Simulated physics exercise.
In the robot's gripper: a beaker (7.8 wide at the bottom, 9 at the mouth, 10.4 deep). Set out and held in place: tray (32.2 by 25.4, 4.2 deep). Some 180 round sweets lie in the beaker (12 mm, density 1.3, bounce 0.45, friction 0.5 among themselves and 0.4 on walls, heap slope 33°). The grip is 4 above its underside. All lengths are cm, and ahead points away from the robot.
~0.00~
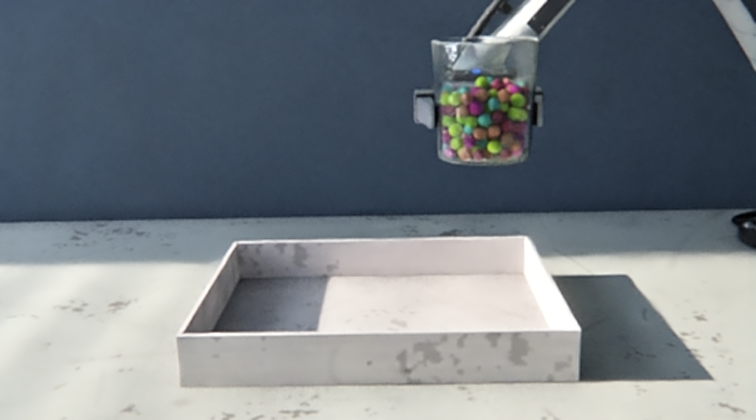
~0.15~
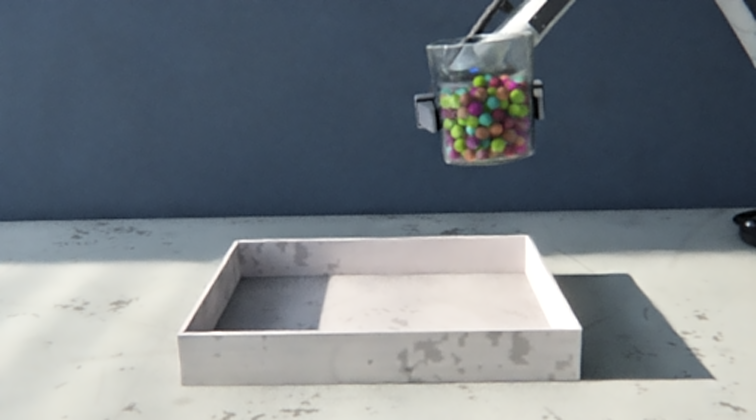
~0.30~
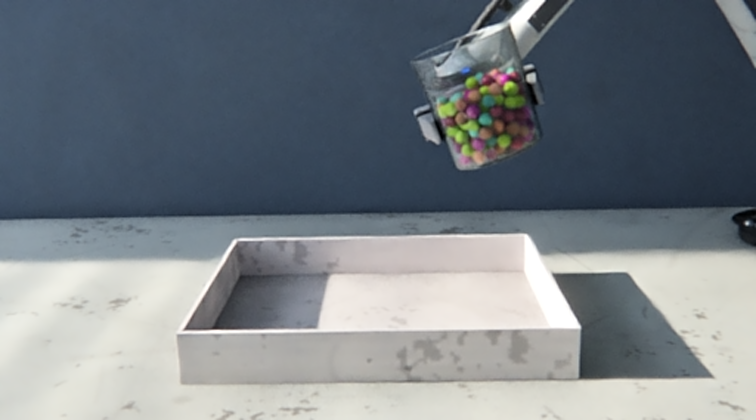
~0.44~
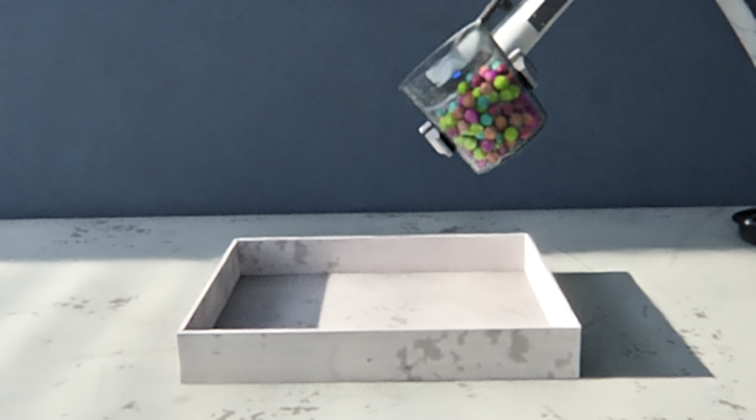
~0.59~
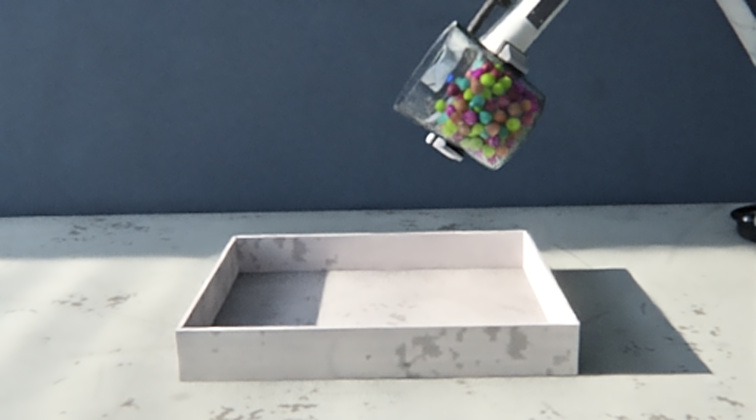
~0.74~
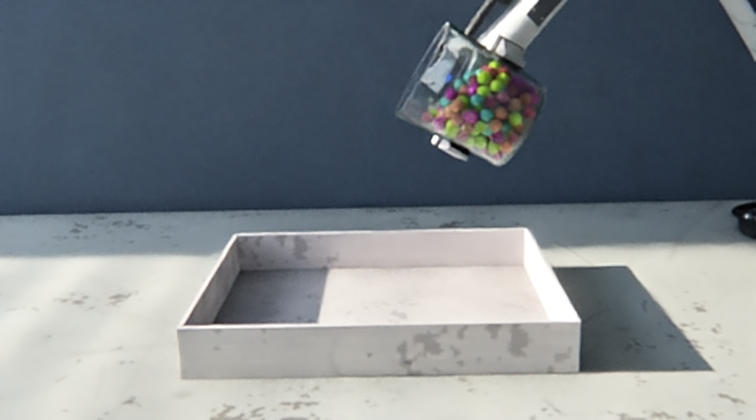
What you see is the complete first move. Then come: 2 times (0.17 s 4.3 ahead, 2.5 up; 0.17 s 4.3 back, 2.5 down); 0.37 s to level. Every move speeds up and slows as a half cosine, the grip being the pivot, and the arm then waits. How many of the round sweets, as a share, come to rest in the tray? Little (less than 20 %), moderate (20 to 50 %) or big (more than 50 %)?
In the tray the share is little, less than 20 %.
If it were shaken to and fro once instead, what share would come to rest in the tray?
Then about 0 per cent.
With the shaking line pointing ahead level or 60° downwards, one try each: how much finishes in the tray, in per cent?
Some 0 and 0 per cent.
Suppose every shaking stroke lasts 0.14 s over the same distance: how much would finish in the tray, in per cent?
Then about 25 per cent.
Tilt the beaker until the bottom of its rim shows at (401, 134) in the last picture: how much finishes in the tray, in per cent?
About 35 per cent.
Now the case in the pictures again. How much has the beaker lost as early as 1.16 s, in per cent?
Near 0 per cent so far.
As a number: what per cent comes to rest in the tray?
Roughly 5 per cent.
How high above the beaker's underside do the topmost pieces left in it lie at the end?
About 7.5 cm.
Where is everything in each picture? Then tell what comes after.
In the first frame, beaker middle at (485, 101), level; upper third of the load around (487, 99), from x 445 to 525, top at y 85; 183 in the beaker.
In the second frame, beaker middle at (484, 100), tilted 6° forward; upper third of the load around (488, 98), from x 445 to 525, top at y 85.
In the third frame, beaker middle at (480, 99), tilted 20° forward; upper third of the load around (490, 98), from x 440 to 530, top at y 75.
In the fourth frame, beaker middle at (477, 101), tilted 39° forward; upper third of the load around (494, 95), from x 445 to 535, top at y 70.
In the fifth frame, beaker middle at (473, 100), tilted 53° forward; upper third of the load around (490, 91), from x 445 to 530, top at y 65.
In the sixth frame, beaker middle at (473, 99), tilted 59° forward; upper third of the load around (495, 91), from x 430 to 530, top at y 70; 183 in the beaker.
After 1.16 s, tilted 59° forward, highest piece 23 above the table; 180 in the beaker, 2 in the tray, 1 in flight or on a rim.
After 1.58 s, tilted 36° forward, highest piece 24 above the table; 170 in the beaker, 11 in the tray, 2 in flight or on a rim.
After 1.99 s, level, highest piece 24 above the table; 170 in the beaker, 13 in the tray.
After 3.04 s, level, highest piece 24 above the table; 170 in the beaker, 13 in the tray.
At rest, 170 in the beaker, 13 in the tray. That is 7 % in the tray.
